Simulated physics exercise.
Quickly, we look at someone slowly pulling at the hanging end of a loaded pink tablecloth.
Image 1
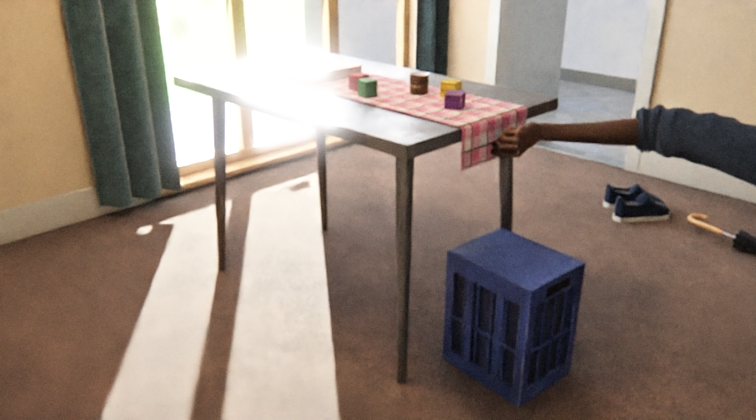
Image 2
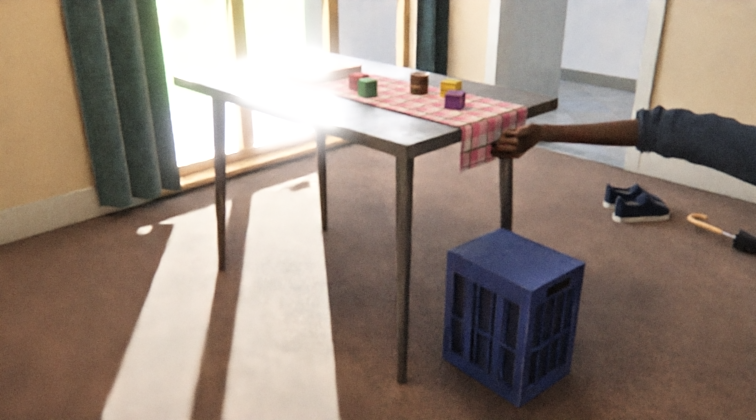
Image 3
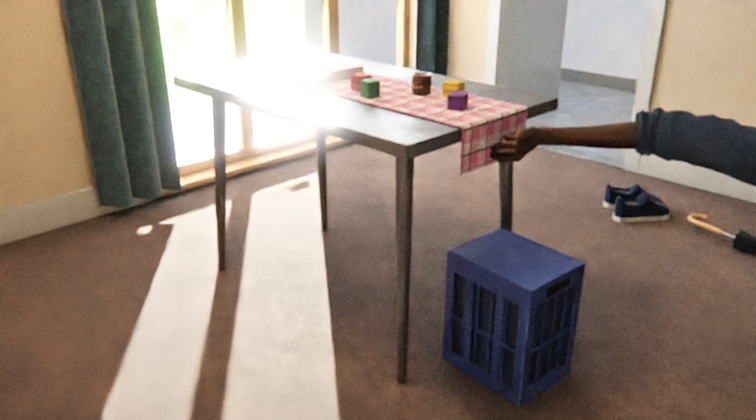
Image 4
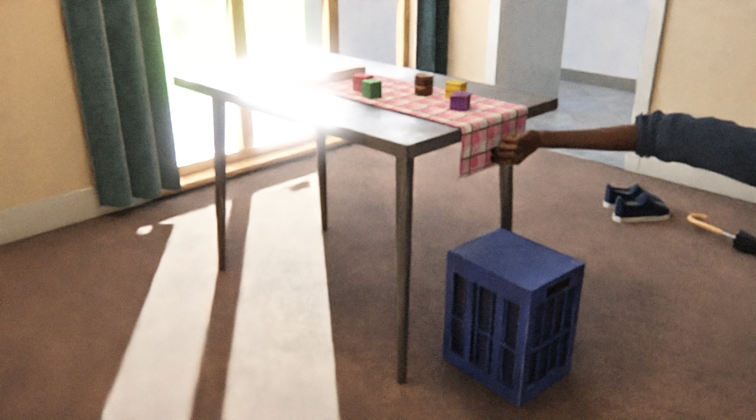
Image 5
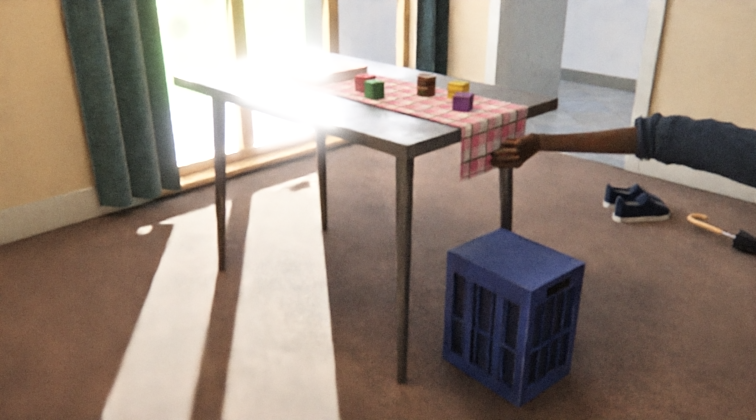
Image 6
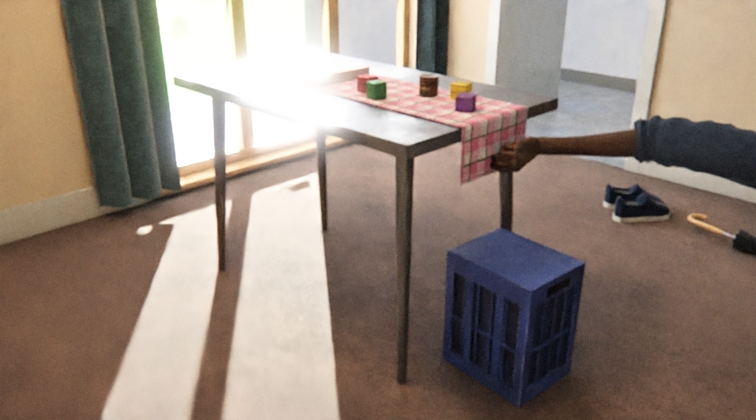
The footage shows a hand at the right slowly pulling the hanging end of a pink checked tablecloth downward, as the purple, yellow, green and red cubes and a brown pot shift slightly rightward with it across the table.
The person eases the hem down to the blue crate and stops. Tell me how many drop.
The count that drop is two.
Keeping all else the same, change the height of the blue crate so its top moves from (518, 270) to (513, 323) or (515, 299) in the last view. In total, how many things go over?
For the first height 4, for the second 3.
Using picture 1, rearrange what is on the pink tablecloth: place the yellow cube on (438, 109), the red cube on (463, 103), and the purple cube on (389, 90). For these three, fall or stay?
Here's how it goes: The yellow cube leaves the top, the red cube leaves the top and the purple cube remains in place.
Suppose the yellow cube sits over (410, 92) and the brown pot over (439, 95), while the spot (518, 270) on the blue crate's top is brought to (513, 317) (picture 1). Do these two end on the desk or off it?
Result - the yellow cube comes off, and the brown pot comes off.
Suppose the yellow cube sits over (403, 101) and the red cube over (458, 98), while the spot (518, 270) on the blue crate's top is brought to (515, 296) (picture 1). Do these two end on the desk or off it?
So the yellow cube leaves, and the red cube leaves.
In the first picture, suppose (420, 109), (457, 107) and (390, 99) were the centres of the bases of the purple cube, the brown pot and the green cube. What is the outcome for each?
Here's what happens: The purple cube leaves its perch, the brown pot leaves its perch, the green cube remains aboard.
Soon after, hem near (491, 212); purple cube gone.
After that, hem near (490, 236); purple cube and yellow cube gone.
In the end, hem on the crate; purple cube and yellow cube gone. It carries off two.
